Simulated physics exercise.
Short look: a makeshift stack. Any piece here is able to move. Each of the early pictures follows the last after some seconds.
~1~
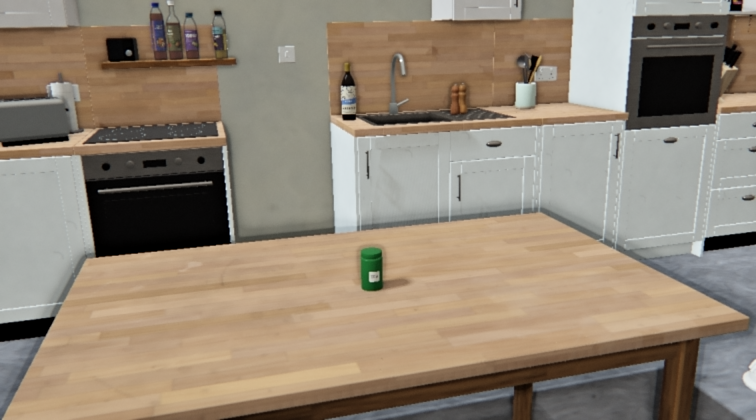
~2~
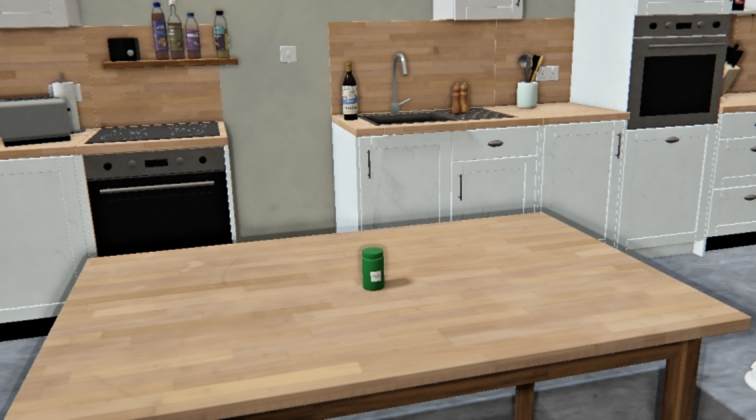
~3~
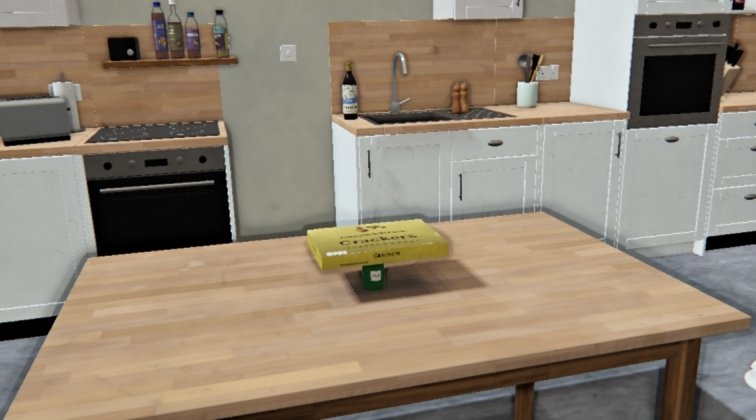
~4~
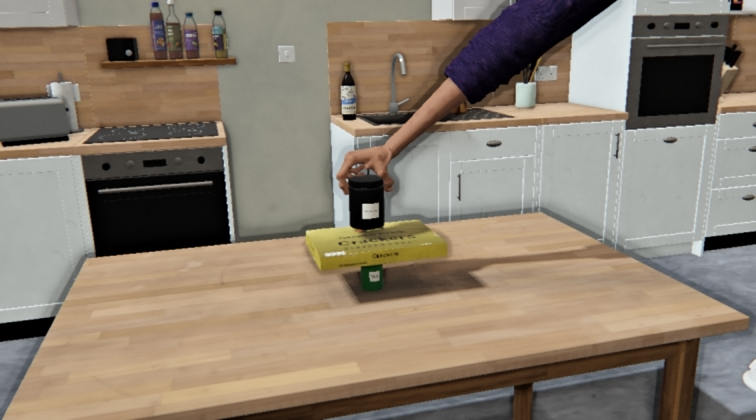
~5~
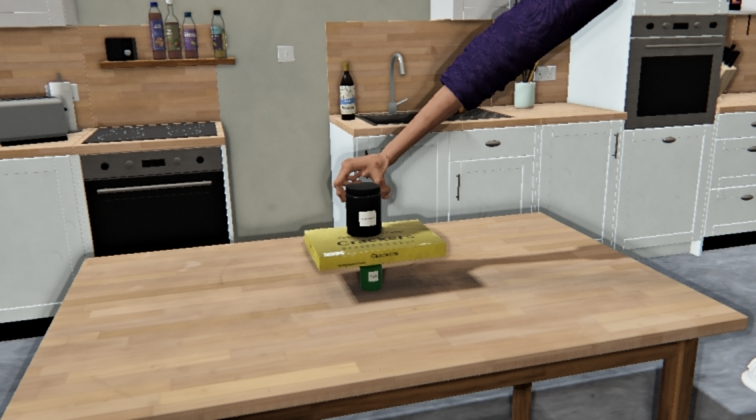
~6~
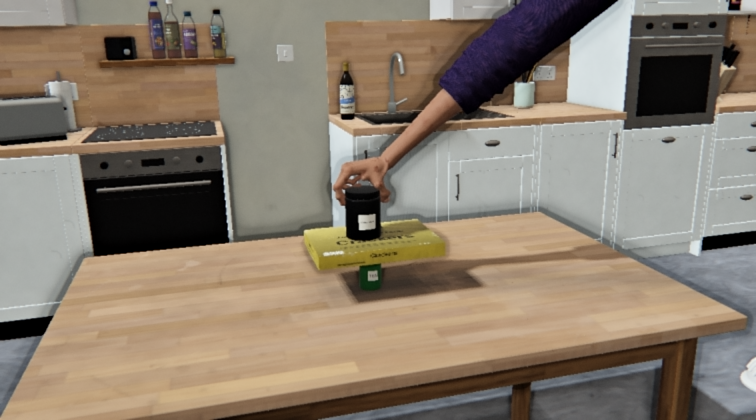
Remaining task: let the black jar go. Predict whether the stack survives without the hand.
It survives.
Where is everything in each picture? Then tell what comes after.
In the first picture, the last thing is not in view yet; green shaker (372, 269).
In the second picture, the last thing is not in view yet; green shaker (373, 269).
In the third picture, the last thing is not in view yet; green shaker (373, 269).
In the fourth picture, on its way; black jar (366, 202); green shaker (372, 269).
In the fifth picture, on its way; black jar (363, 209); green shaker (371, 269).
In the sixth picture, in place under the hand; black jar (363, 213); green shaker (370, 269).
Then, 0.30 s later than the last frame, all is still.
Then, 0.70 s later than the last frame, black jar resting near (363, 213).
When it is over, all 3 as before. End places, in pixels of the last picture, black jar near (363, 213). The stack stays up.
